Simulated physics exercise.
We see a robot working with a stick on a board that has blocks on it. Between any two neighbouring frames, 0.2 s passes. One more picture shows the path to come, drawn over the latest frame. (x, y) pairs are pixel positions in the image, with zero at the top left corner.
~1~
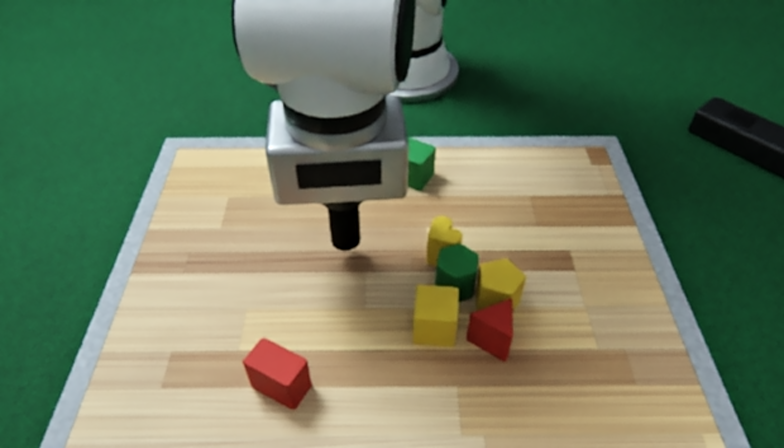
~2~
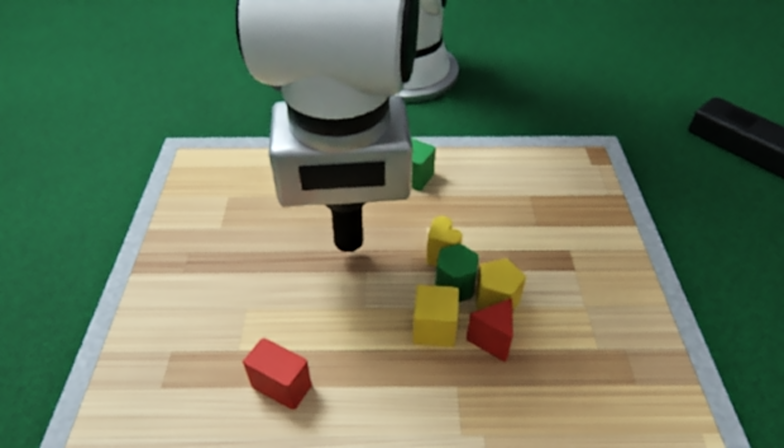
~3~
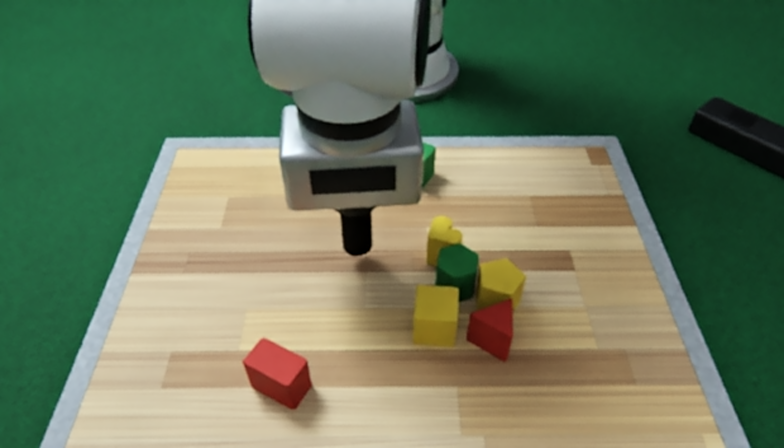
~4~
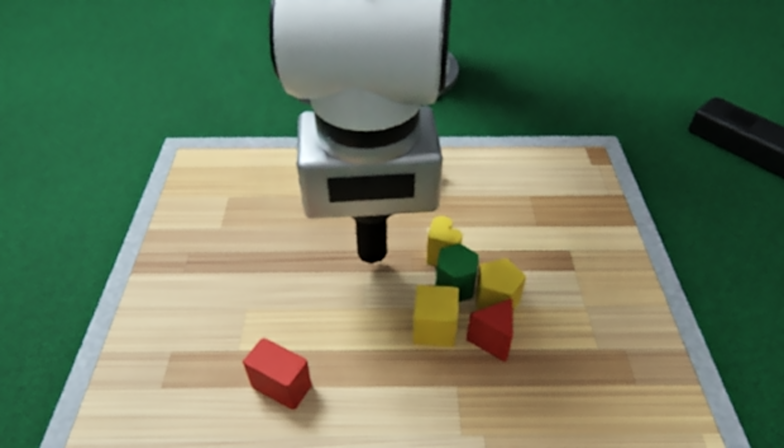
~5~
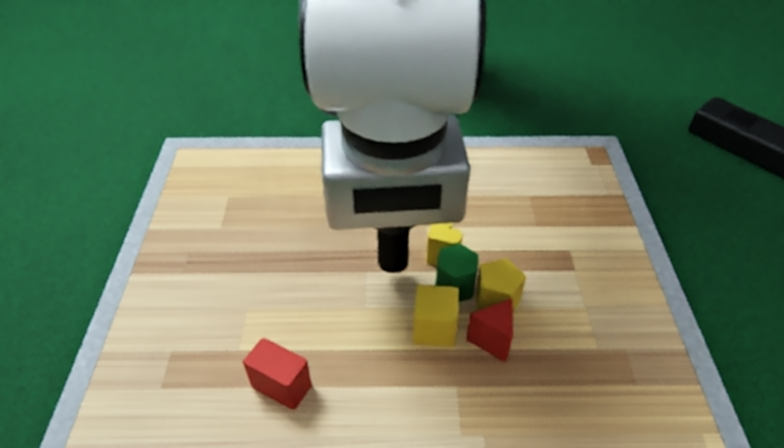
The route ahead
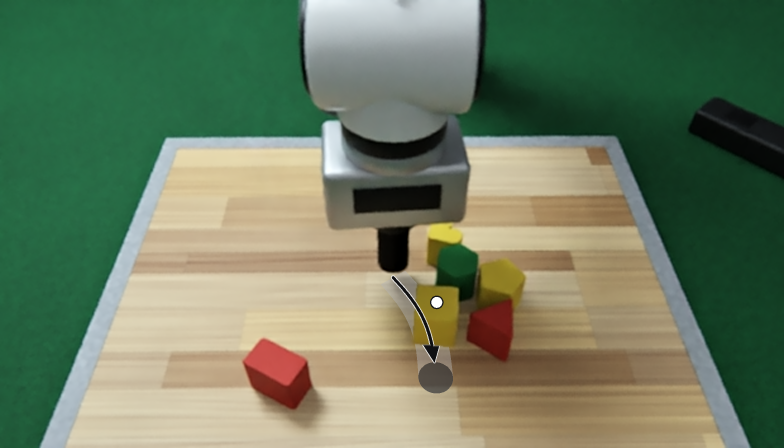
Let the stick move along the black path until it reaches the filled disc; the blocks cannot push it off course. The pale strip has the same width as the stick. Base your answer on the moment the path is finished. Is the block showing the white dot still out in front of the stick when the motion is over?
Short answer: No.
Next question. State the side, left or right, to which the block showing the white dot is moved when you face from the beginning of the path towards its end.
It gets pushed left.
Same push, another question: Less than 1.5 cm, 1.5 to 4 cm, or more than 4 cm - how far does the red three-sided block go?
Its final spot will lie within 1.5 cm of the current one.
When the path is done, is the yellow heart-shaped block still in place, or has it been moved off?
By the end it is where it was.
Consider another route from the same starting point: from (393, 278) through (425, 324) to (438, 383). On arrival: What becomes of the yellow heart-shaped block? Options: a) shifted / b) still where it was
b
The line goes from (393, 278) through (416, 305) and (430, 339) to (436, 378); the dot is on the yellow square block.
The first path, step by step. One third of the way, stick at (416, 290); yellow square block at (443, 309).
Two thirds of the way, stick at (432, 324); yellow square block at (465, 337), turned 35° anticlockwise; red three-sided block at (507, 319), turned 25° anticlockwise.
At the end, stick at (437, 363); yellow square block at (480, 359), turned 90° anticlockwise; yellow heart-shaped block unmoved; green six-sided block unmoved; red three-sided block at (507, 319), turned 25° anticlockwise.
